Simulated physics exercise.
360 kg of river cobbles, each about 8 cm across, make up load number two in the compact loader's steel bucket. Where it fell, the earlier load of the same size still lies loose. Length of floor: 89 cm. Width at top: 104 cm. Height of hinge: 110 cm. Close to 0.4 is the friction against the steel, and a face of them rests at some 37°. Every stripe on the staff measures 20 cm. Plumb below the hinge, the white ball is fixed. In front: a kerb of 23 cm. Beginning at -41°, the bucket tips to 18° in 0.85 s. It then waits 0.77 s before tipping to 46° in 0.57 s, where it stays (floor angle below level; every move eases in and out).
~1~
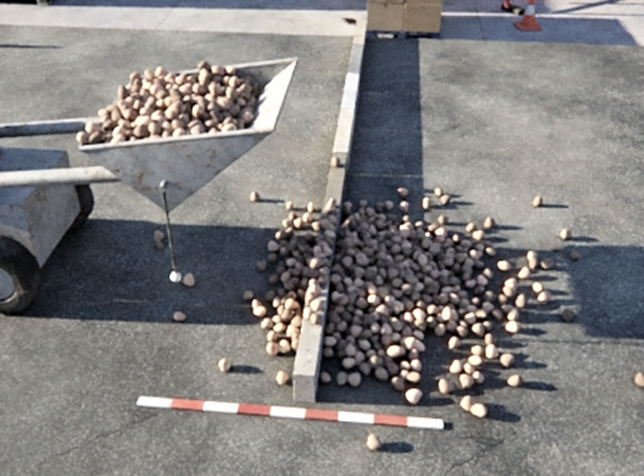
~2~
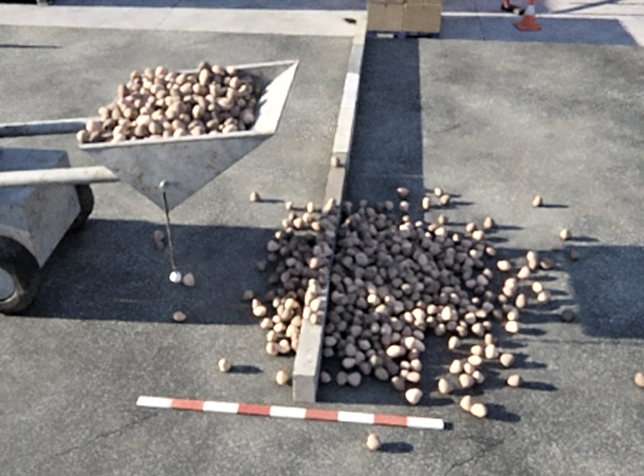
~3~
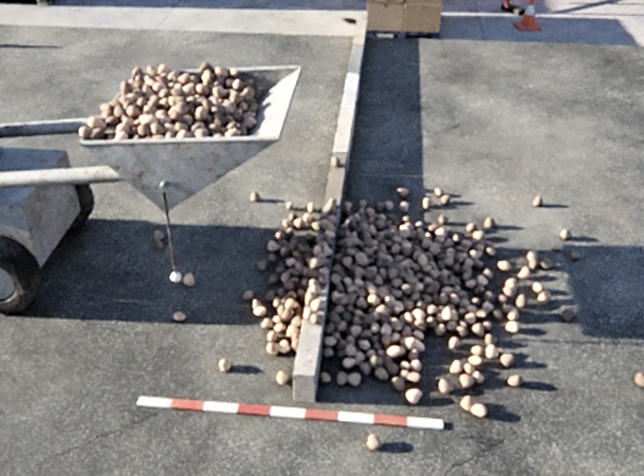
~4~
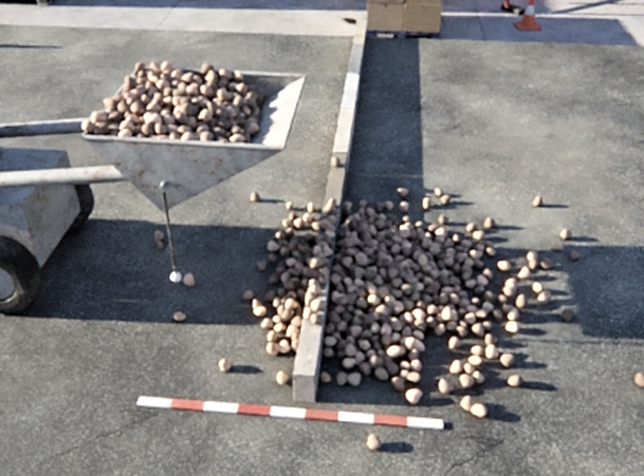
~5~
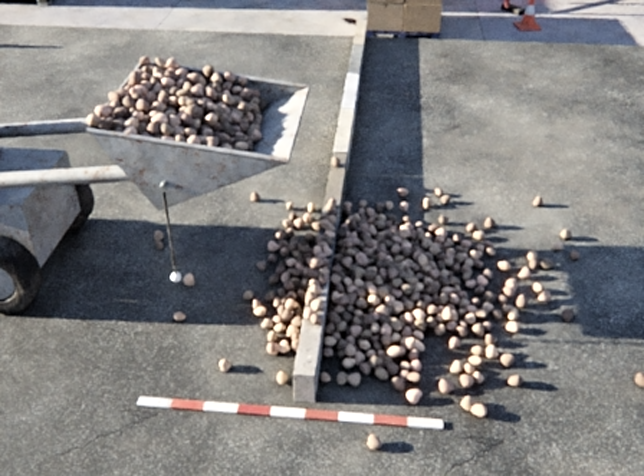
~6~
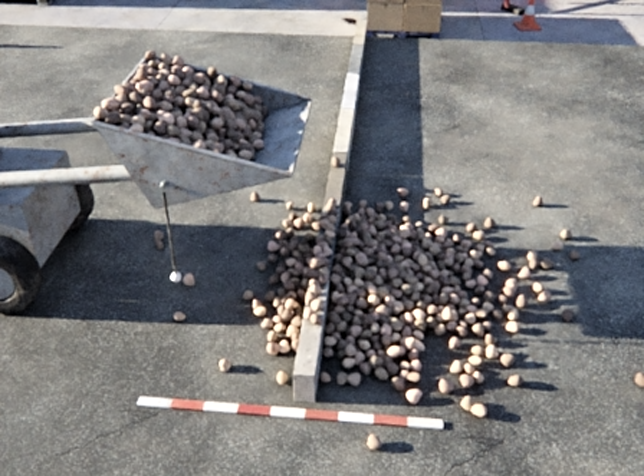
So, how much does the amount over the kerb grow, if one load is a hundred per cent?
It grows by around 47 per cent.
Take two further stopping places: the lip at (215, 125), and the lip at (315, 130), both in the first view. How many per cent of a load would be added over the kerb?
Some 5 percent first and 75 percent second.
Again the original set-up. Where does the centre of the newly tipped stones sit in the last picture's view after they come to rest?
Middle: Approx. (317, 266) px.
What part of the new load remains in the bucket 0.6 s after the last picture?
Around 100 per cent of the load is still inside.
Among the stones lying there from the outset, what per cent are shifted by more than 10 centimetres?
Near 5 per cent, I reckon.
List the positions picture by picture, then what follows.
In the first frame, the bucket is at -41°, its lip at (273, 130); the top of the load is at (211, 81). The earlier load is highest near (320, 250), 28 cm above ground level, 17 % on this side of the kerb, 83 % over the kerb.
In the second frame, lip at (275, 132), floor tilted -40°, highest stones at (202, 84).
In the third frame, lip at (279, 139), floor tilted -36°, highest stones at (188, 81).
In the fourth frame, lip at (284, 149), floor tilted -31°, highest stones at (162, 78).
In the fifth frame, lip at (288, 161), floor tilted -25°, highest stones at (148, 73).
In the sixth frame, lip at (292, 175), floor tilted -18°, highest stones at (148, 71).
Then, 0.3 s after the last picture the floor is at 9°; in per cent of one load, 100 in the bucket, 17 on this side of the kerb, 83 over the kerb; the foremost stones are at (587, 278).
Then, 0.6 s after the last picture the floor is at 18°; in per cent of one load, 98 in the bucket, 19 on this side of the kerb, 83 over the kerb; the foremost stones are at (587, 278).
Then, 2.3 s after the last picture the floor is at 46°; in per cent of one load, 0 in the bucket, 70 on this side of the kerb, 130 over the kerb; the foremost stones are at (587, 278).
Then, 4.7 s after the last picture the floor is at 46°; in per cent of one load, 0 in the bucket, 70 on this side of the kerb, 130 over the kerb; the foremost stones are at (587, 278). Net gain over the kerb, 47.
